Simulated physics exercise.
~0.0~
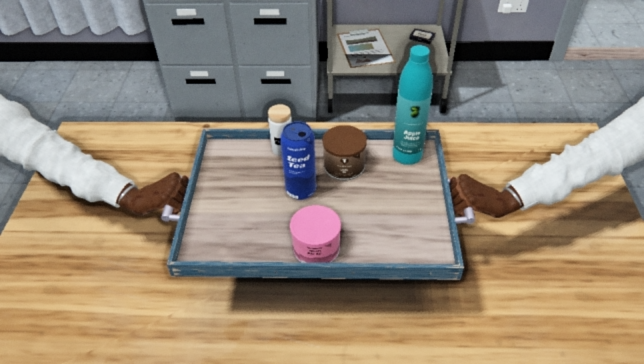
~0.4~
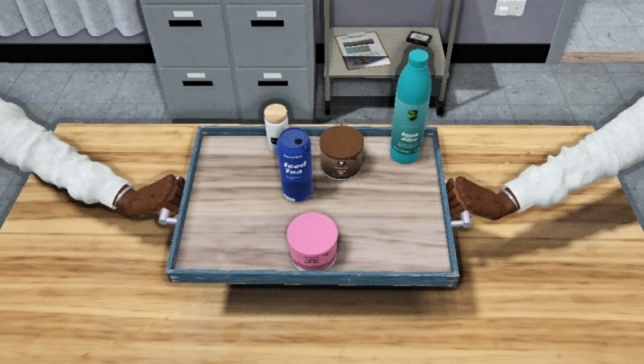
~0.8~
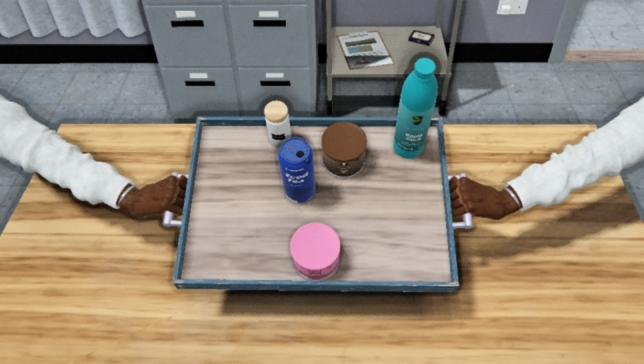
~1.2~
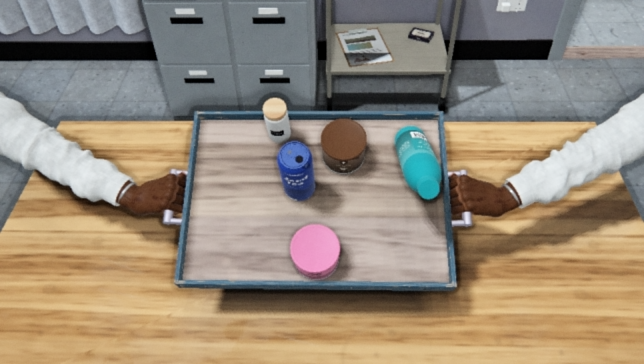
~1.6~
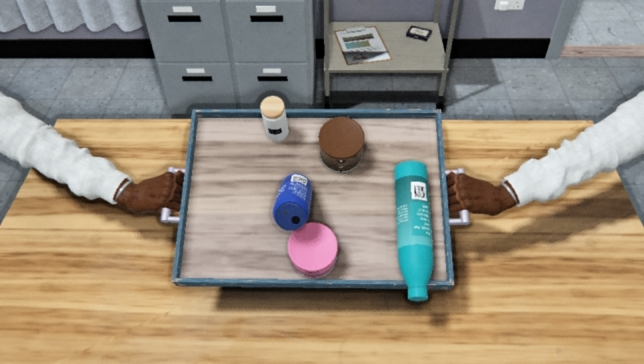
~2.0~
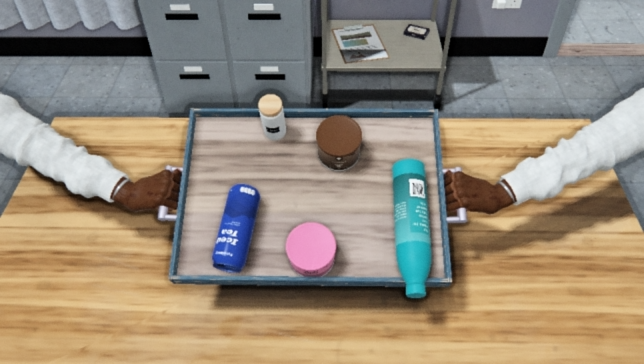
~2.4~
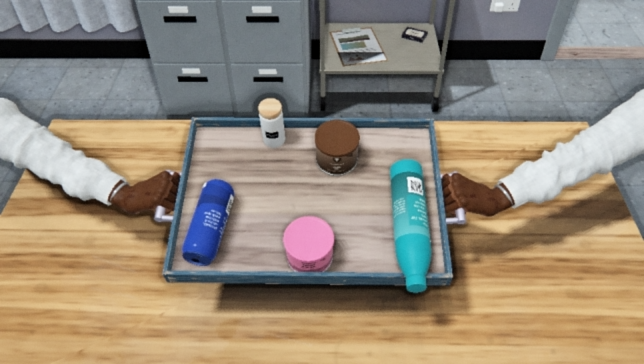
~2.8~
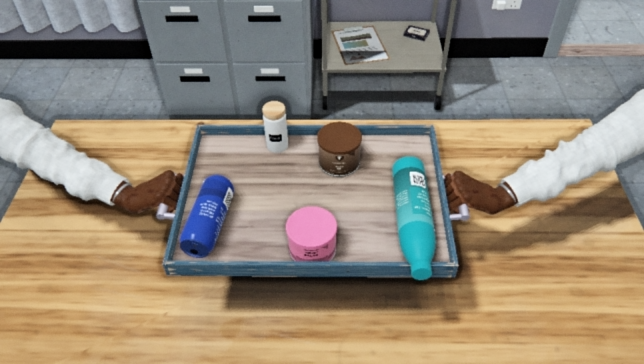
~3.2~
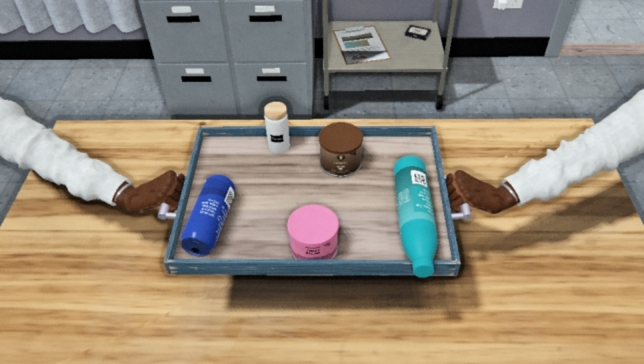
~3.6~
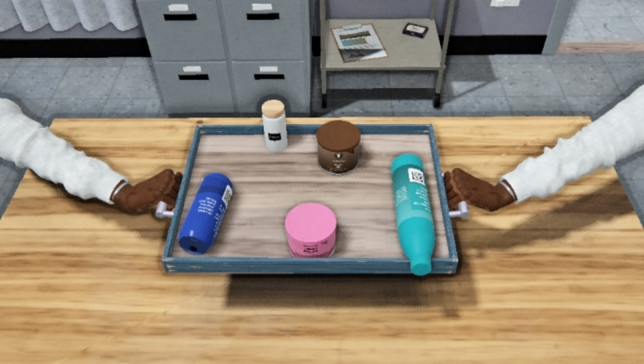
Above a wooden table in an office, two hands tipped a tray towards the viewer, toppling the turquoise bottle and then the blue can, which rolled left; once levelled, both lay on the tray while the tubs and white shaker stayed upright.
